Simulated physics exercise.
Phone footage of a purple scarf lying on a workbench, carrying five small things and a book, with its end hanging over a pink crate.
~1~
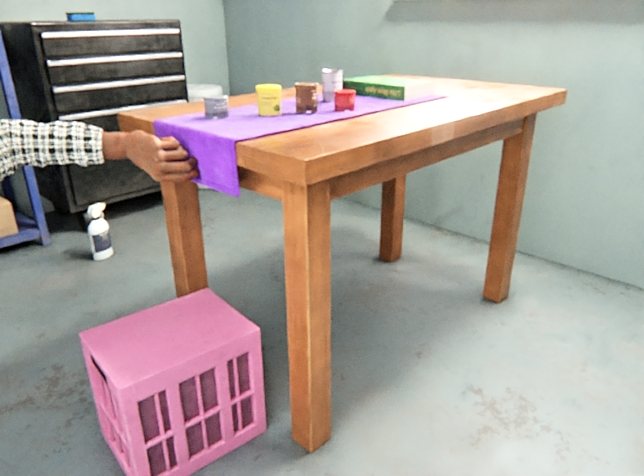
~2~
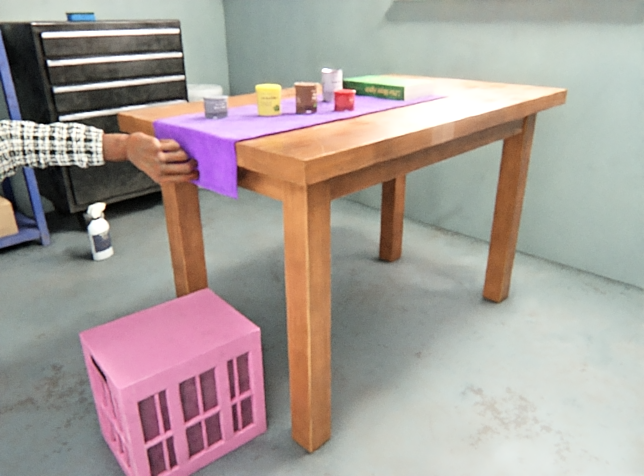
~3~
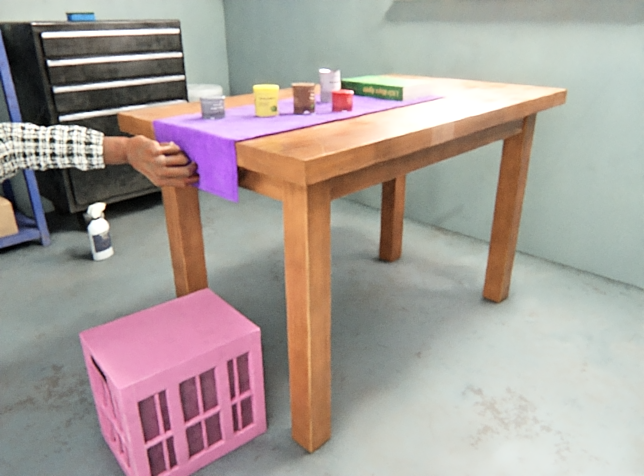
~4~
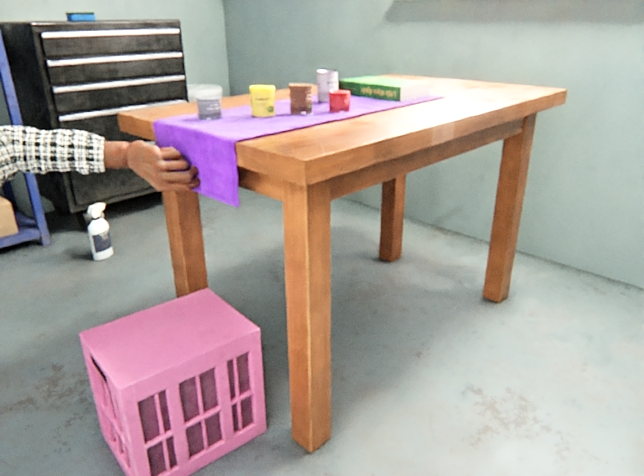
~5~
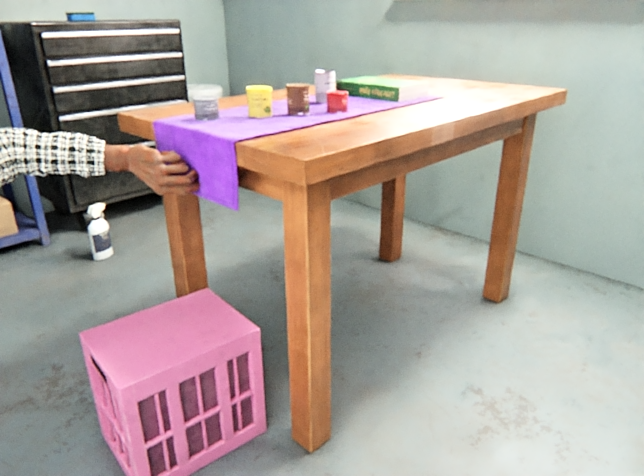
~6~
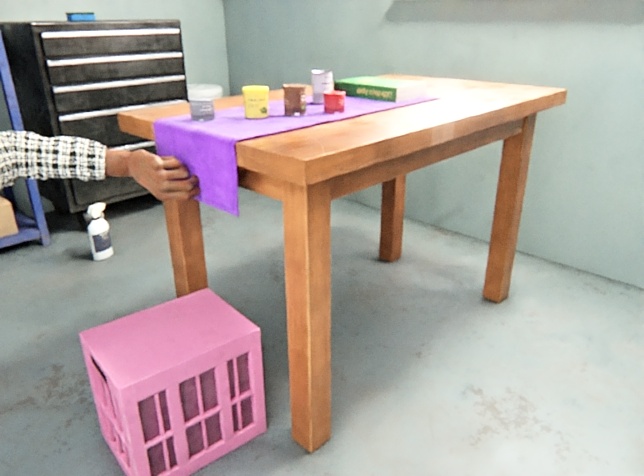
A hand at the left slowly drew a purple cloth a little way over the table's edge above a pink crate, and the small containers and green book on it shifted slightly left with it.
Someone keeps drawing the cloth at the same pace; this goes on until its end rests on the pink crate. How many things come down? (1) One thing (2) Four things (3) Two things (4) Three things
4, three things.
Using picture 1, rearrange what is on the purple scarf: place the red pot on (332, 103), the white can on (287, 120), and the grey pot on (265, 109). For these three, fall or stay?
The red pot stays put; the white can topples down; and the grey pot topples down.
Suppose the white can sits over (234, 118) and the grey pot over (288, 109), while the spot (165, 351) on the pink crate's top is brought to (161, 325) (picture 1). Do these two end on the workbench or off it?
The white can is lost; the grey pot stays put.
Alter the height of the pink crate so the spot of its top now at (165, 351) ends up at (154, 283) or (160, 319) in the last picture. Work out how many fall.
It comes to 1 for the first height and 2 for the second.
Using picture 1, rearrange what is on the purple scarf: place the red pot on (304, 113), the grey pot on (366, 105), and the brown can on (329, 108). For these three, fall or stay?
Result - red pot down, grey pot still up, brown can still up.
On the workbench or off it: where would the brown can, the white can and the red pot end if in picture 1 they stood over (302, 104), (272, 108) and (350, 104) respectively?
Record - brown can retained; white can lost; red pot retained.
Soon after, hem near (201, 247); grey pot gone.
Then, hem near (205, 298); grey pot and yellow can gone.
At rest, hem on the crate; grey pot, yellow can and brown can gone. The answer is three.
